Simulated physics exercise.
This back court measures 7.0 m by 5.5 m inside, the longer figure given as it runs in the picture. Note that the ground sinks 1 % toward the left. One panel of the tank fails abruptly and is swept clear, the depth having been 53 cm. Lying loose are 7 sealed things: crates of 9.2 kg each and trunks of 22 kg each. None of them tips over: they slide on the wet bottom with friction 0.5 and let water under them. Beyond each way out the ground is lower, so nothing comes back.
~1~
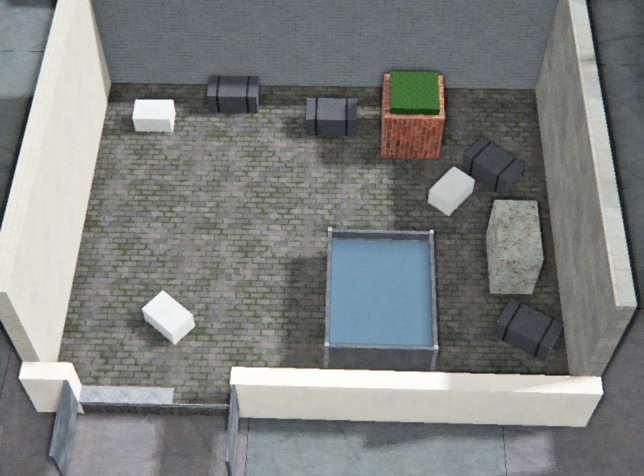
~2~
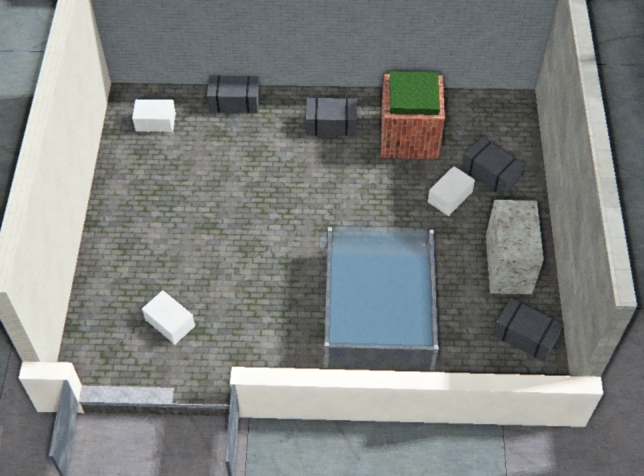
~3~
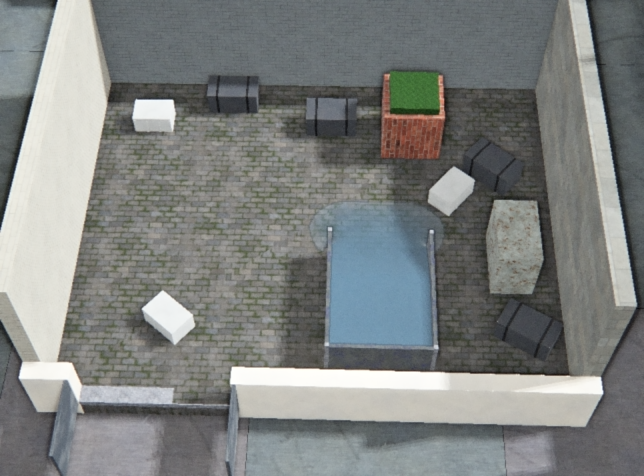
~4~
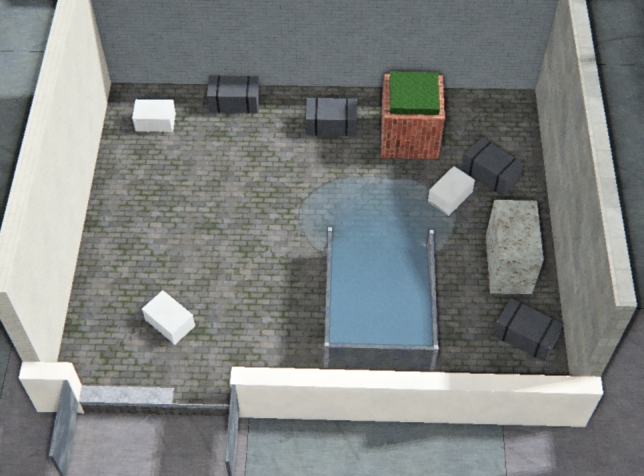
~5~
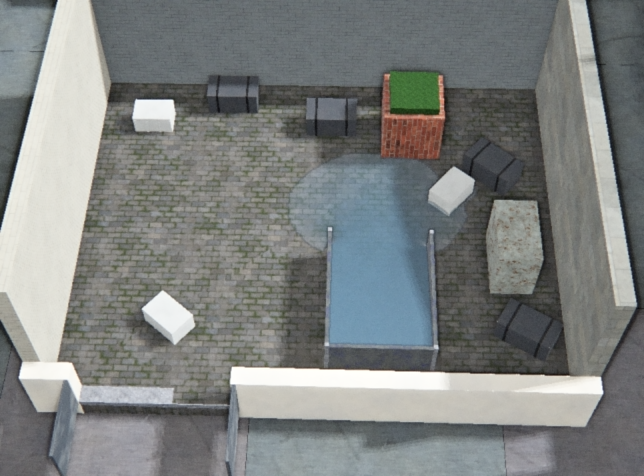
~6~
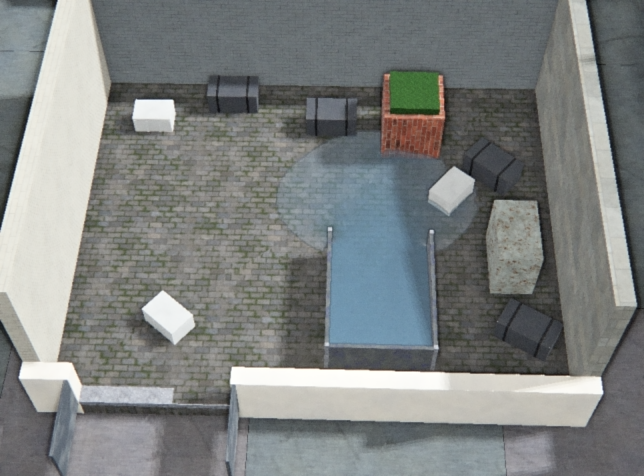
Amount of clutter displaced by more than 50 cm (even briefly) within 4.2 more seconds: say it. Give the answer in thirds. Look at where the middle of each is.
Two thirds or more.
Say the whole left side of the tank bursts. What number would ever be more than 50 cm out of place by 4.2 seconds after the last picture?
Result: 2 of them.
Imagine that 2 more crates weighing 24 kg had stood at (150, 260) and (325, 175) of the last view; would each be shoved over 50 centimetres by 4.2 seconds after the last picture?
The first comes out within the limit, the second beyond the limit.
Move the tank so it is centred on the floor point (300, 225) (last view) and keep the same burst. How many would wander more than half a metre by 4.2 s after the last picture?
The count would be 3.
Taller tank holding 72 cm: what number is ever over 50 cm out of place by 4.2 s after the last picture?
Then 5.
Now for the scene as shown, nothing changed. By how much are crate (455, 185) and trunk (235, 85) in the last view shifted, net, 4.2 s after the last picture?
Object 1: 120 cm. Object 2: 150 cm.
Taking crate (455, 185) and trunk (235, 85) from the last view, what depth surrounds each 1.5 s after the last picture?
9 and 8 cm.
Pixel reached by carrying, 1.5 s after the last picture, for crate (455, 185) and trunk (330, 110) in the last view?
Estimated pixels: (497, 173) and (309, 76).
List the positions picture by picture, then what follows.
In the first picture, a crate at (452, 185) rests on the ground; a crate at (167, 312) rests on the ground; 2.6 m2 under water; 0 of 7 have shifted.
In the second picture, a crate at (452, 185), on the bottom; a crate at (167, 312), on the bottom; 3.3 m2 under water; 0 of 7 have shifted.
In the third picture, a crate at (452, 185), on the bottom; a crate at (167, 312) rests on the ground; water covers 4.2 m2; 0 of 7 have shifted.
In the fourth picture, a crate at (452, 185), on the bottom; a crate at (167, 312), on the bottom; water covers 5.3 m2; 0 of 7 have shifted.
In the fifth picture, a crate at (452, 185), on the bottom; a crate at (167, 312), on the bottom; 6.6 m2 under water; 0 of 7 have shifted.
In the sixth picture, a crate at (453, 185) rests on the ground; a crate at (167, 312), on the bottom; water covers 7.6 m2; 0 of 7 have shifted.
Then, 0.4 s after the last picture 0 of 7 are over 50 cm from their spots; 0 afloat.
Then, 1.5 s after the last picture 3 of 7 are over 50 cm from their spots; 2 afloat.
Then, 2.8 s after the last picture 4 of 7 are over 50 cm from their spots; 4 afloat.
Then, 4.2 s after the last picture 4 of 7 are over 50 cm from their spots, and 5 have been at some point; 5 afloat.
